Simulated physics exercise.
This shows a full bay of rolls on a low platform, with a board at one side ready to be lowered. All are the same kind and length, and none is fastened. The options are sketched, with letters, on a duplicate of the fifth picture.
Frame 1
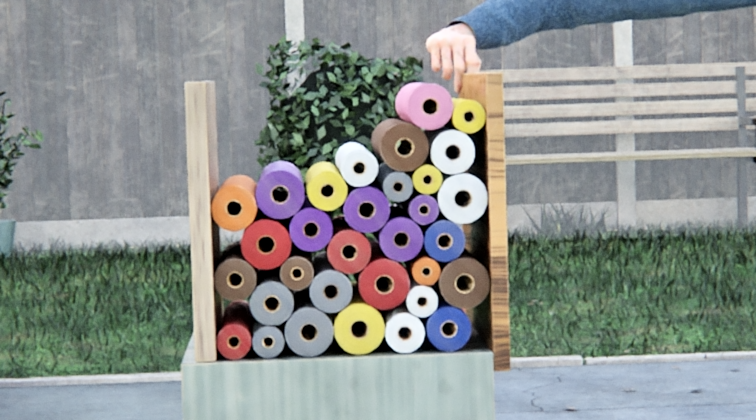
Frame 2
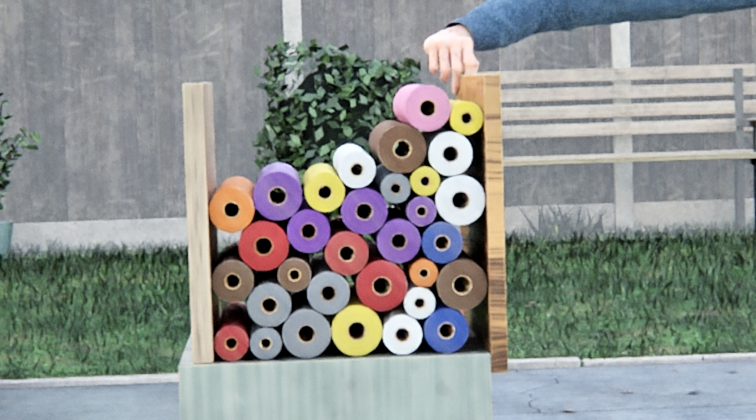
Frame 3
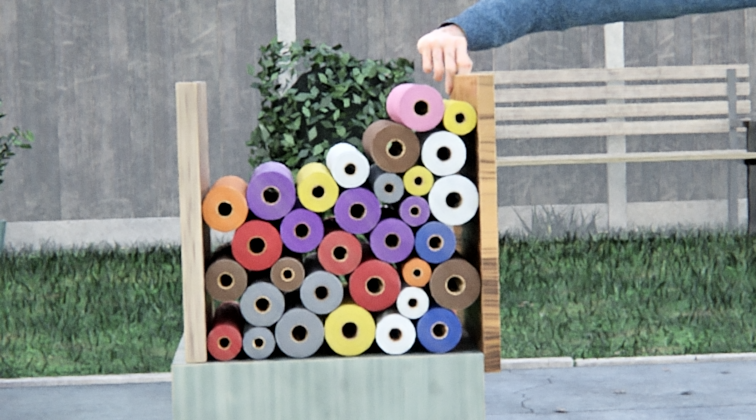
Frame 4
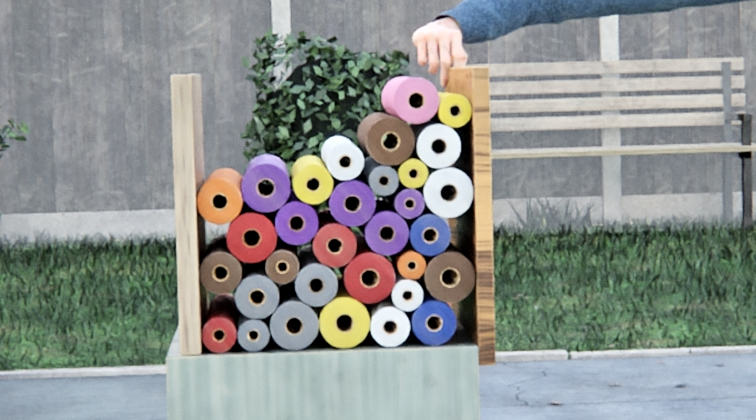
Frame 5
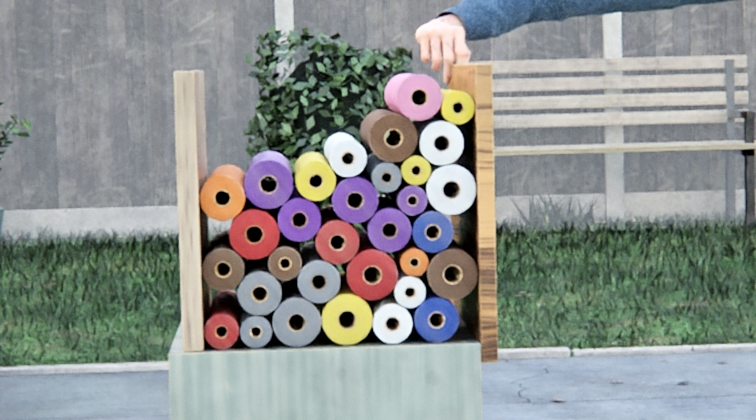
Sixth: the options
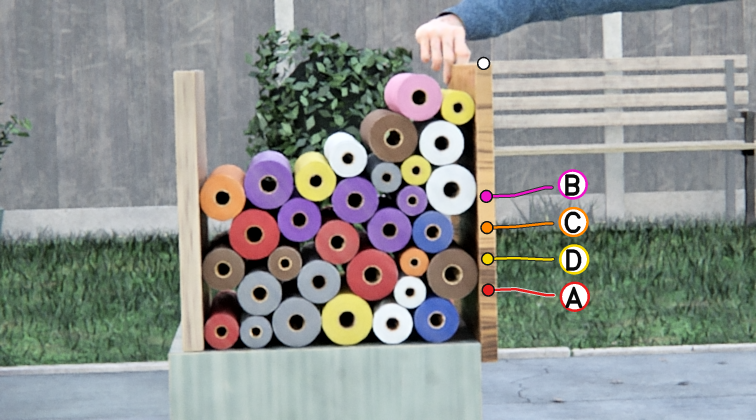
Only the view itself moves, drifting slightly so that the whole scene shifts a little left and then slightly back, seen from straight in front of a low platform outdoors. Rolls in purple, red, grey, white, brown, orange, blue, yellow and pink are stacked between upright boards, higher at right, before grass, a bench and a grey fence. A blue-sleeved arm reaches in from the right, its hand staying on top of the right board.
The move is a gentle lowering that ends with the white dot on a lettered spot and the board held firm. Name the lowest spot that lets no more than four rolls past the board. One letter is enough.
Slide it to C.
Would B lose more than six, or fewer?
It loses fewer than six.
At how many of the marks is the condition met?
The number is two.
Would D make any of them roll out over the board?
Yes.
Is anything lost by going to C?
At C: Yes.
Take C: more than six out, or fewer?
Fewer than six.
On the marked copy, A at (488, 290); B at (486, 196); C at (487, 227); D at (488, 259); the white dot at (484, 63).
Following C. Soon after the start, top of the board (475, 135).
Later, top of the board (477, 215).
In the end, top of the board (477, 227), three out over the board.
As for the rest, A more than four out over the board; B three out over the board; D more than four out over the board.
